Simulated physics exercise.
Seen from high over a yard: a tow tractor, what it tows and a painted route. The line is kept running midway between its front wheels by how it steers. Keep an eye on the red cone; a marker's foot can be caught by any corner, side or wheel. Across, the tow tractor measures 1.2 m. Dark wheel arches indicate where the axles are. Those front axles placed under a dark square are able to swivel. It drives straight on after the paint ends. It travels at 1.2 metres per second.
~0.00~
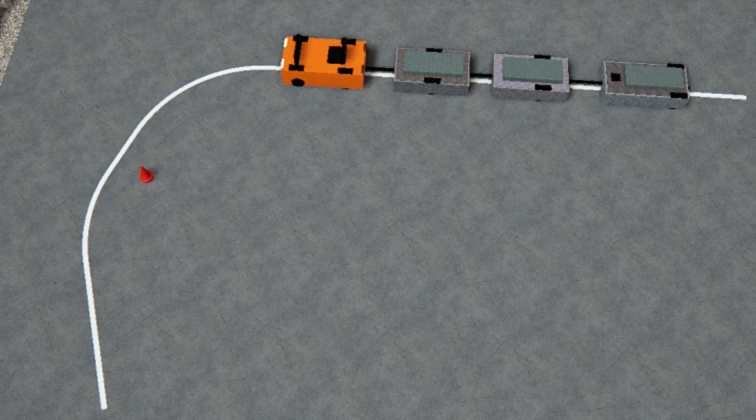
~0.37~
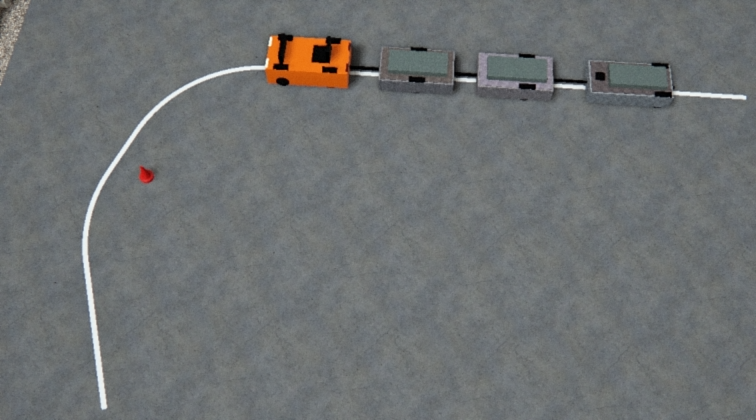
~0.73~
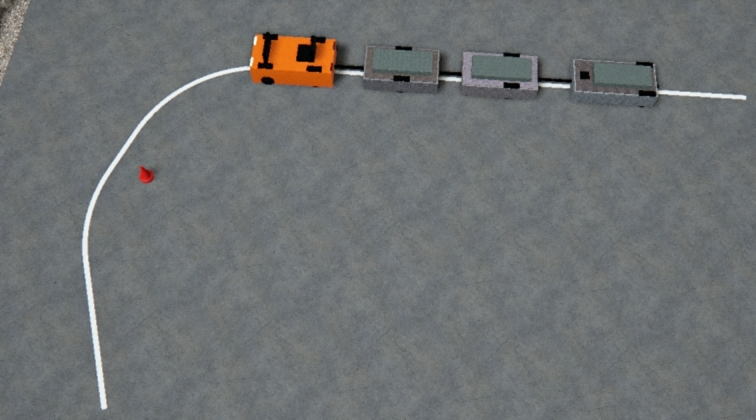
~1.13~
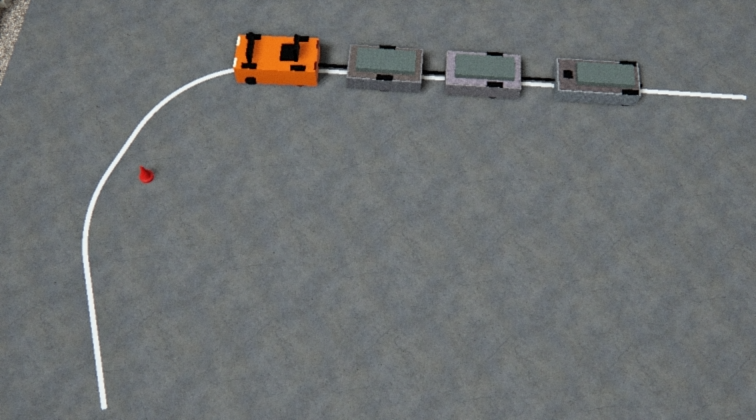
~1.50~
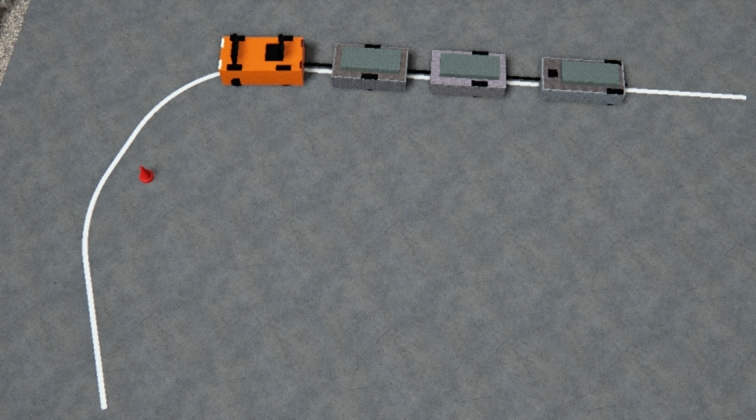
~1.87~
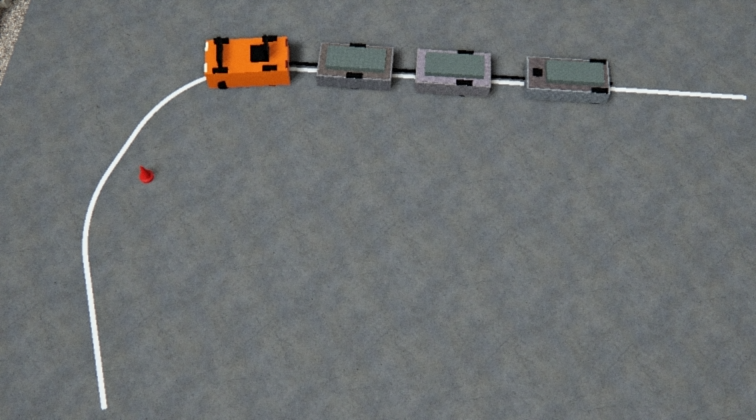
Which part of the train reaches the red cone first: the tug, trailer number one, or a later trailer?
Contact is made first by the trailer right behind it.
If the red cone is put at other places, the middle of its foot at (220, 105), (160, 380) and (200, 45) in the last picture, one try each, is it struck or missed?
First struck, second missed, third missed.
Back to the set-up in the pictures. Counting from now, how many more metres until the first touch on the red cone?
Roughly 7.0 metres more.
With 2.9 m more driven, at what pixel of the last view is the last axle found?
Somewhere around pixel (504, 70).
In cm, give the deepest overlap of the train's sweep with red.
I'd put red at close to 75.
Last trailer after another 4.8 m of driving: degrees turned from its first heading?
Compared with the start, the last trailer heads some 0° away.
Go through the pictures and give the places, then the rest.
Nose (288, 53); last axle (677, 81); still straight; red (145, 174); 3 trailers, in the first picture.
Nose (273, 52); last axle (662, 80); still straight, in the second picture.
Nose (258, 51); last axle (646, 79); still straight, in the third picture.
Nose (241, 52); last axle (629, 78); turned 1°, in the fourth picture.
Nose (226, 53); last axle (614, 77); turned 4°, in the fifth picture.
Nose (211, 57); last axle (599, 76); turned 8°; red (145, 174), in the sixth picture.
By 8.0 s, the last axle is at (366, 60) of the last picture, 5 cm off the line; the first trailer has hit red.
By 14.4 s, the last axle is at (155, 145) of the last picture, 105 cm off the line.
By 20.7 s, the last axle is at (106, 415) of the last picture, 20 cm off the line; 1 of 1 struck in all.
